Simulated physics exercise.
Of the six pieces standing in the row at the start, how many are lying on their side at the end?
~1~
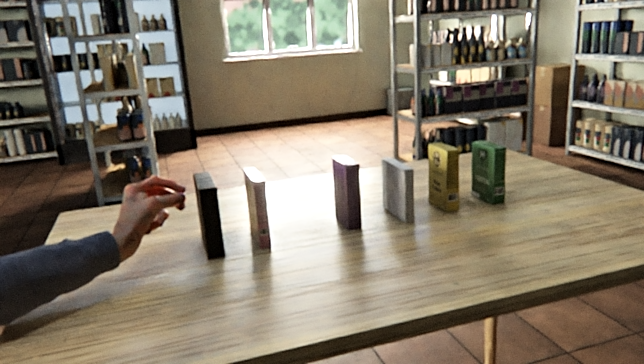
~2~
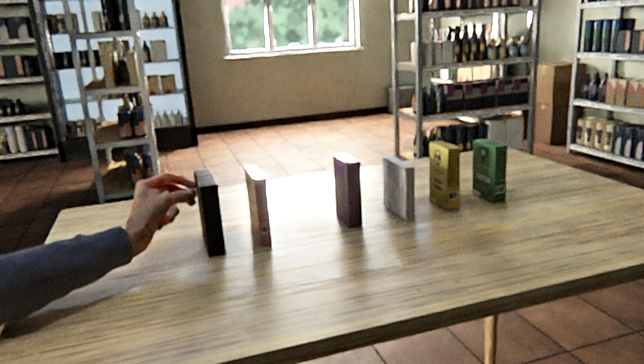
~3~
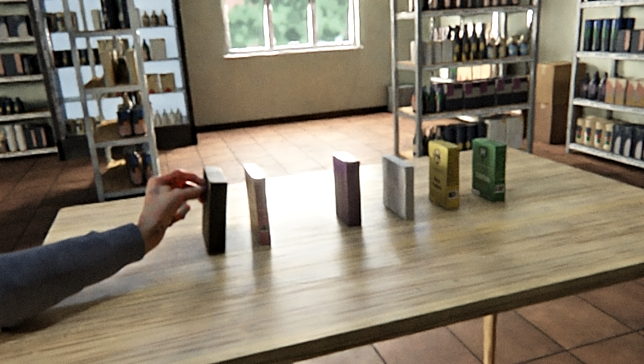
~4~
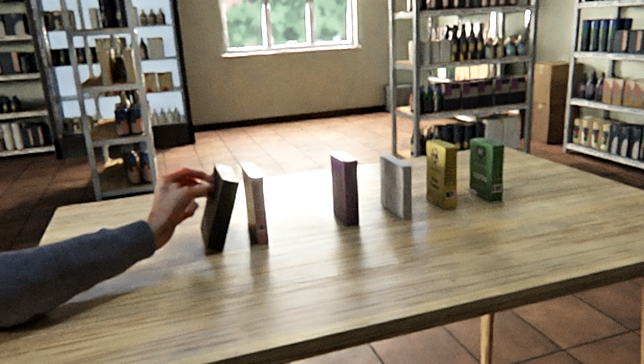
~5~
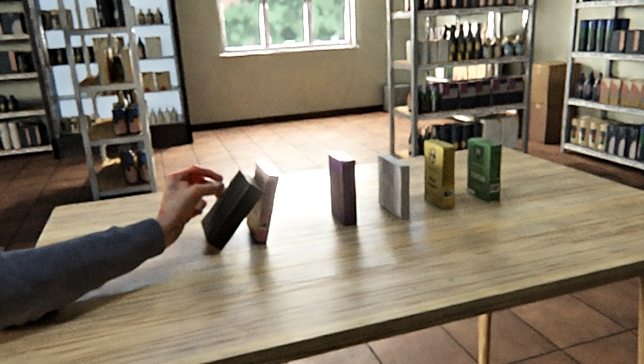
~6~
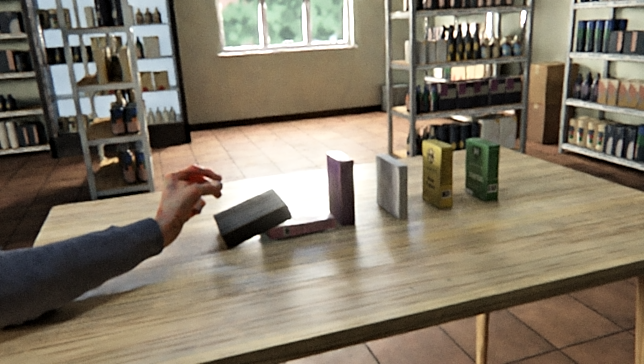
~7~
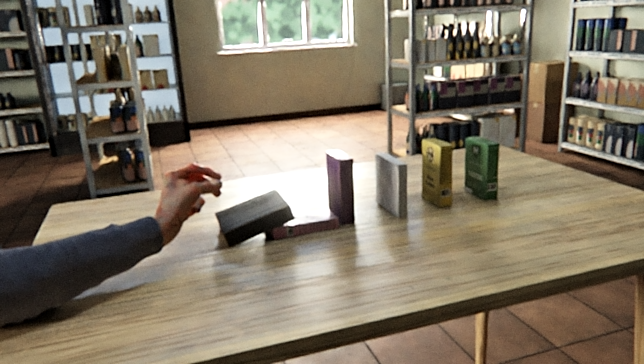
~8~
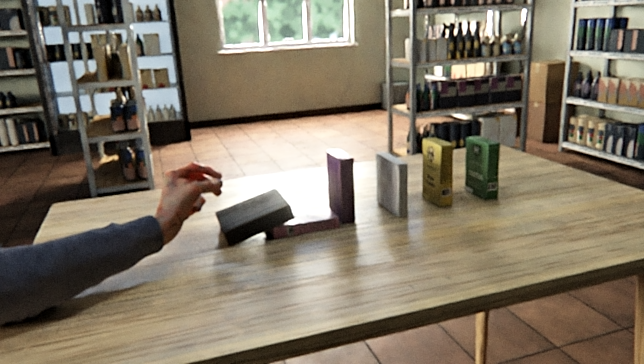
Two of them are lying on their side at the end, the black block and the pink packet.
